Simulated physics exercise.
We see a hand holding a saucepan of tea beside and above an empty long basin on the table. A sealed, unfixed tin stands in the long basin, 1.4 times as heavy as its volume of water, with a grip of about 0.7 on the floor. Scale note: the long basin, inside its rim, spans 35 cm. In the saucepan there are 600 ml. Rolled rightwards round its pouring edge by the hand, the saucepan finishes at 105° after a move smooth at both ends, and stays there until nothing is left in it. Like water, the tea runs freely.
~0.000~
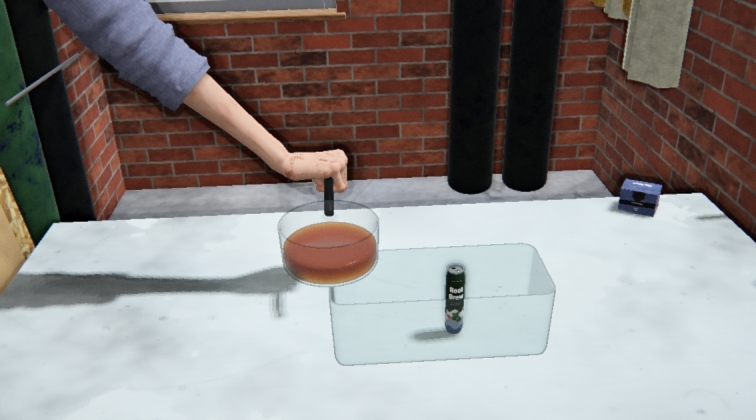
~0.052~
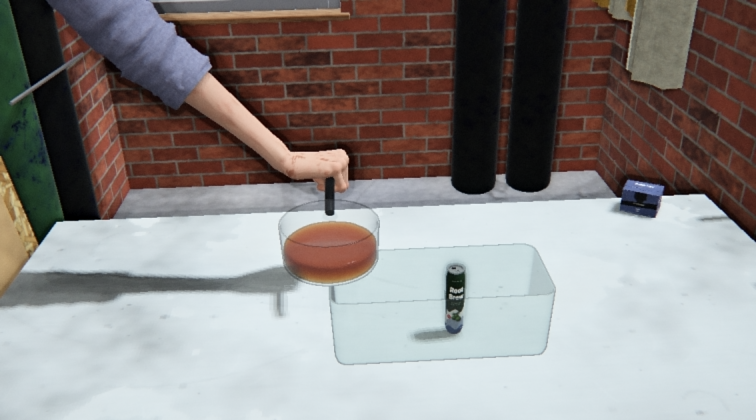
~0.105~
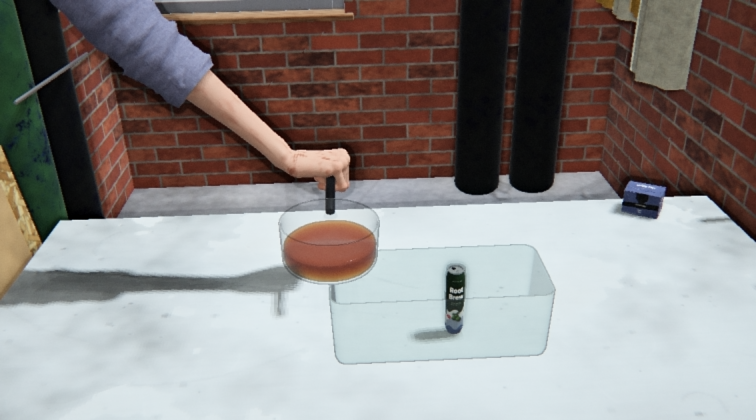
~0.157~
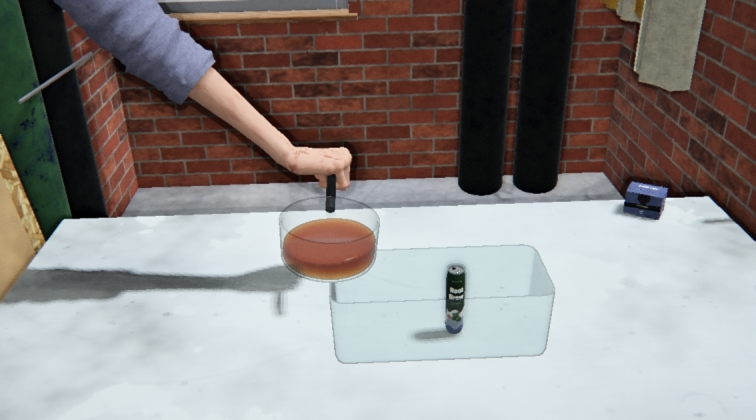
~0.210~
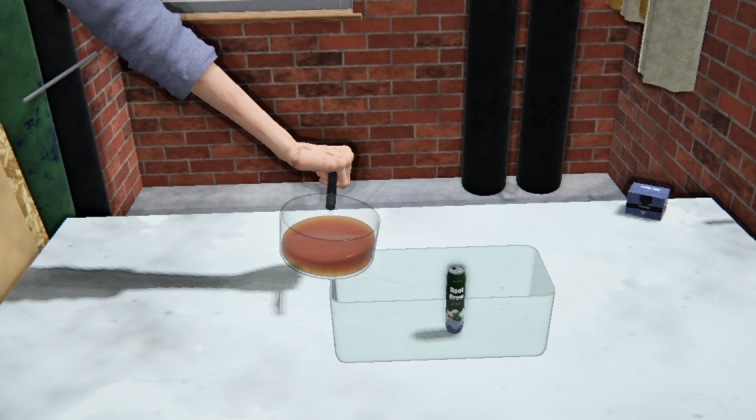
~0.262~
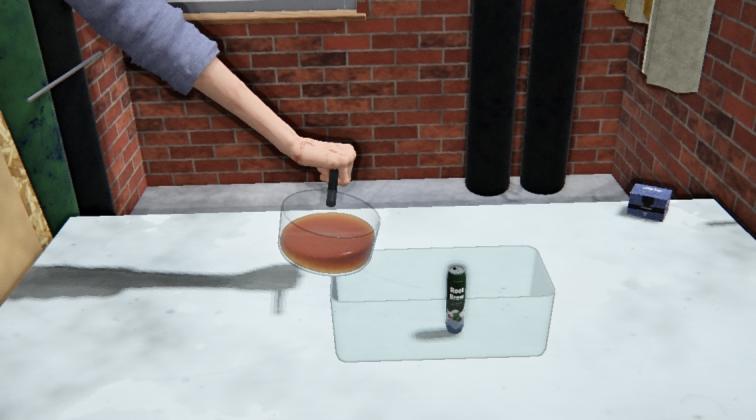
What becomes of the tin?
It does not come down.
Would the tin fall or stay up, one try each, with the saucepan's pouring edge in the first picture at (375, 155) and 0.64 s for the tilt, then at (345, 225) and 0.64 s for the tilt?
Trial 1 - tin stays standing; trial 2 - tin stays standing.
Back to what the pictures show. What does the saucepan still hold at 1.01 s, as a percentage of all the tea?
I reckon near 14 per cent still sits there.
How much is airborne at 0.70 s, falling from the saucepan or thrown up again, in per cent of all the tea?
26 %.
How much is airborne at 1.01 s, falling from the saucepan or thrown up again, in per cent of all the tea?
About 20 per cent.
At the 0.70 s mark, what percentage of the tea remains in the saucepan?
70 %.
Then, 0.70 s in, the tilt is 65° and 71 per cent is still to pour; the tin stands where it began.
Then, 1.01 s in, the tilt is 98° and 14 per cent is still to pour; the tin stands where it began.
Then, 1.35 s in, the tilt is 105° and 0 per cent is still to pour; the tin stands where it began.
Then, 1.71 s in, the tilt is 105° and 0 per cent is still to pour; the tin stands where it began.
Finally, the tin stands where it began.
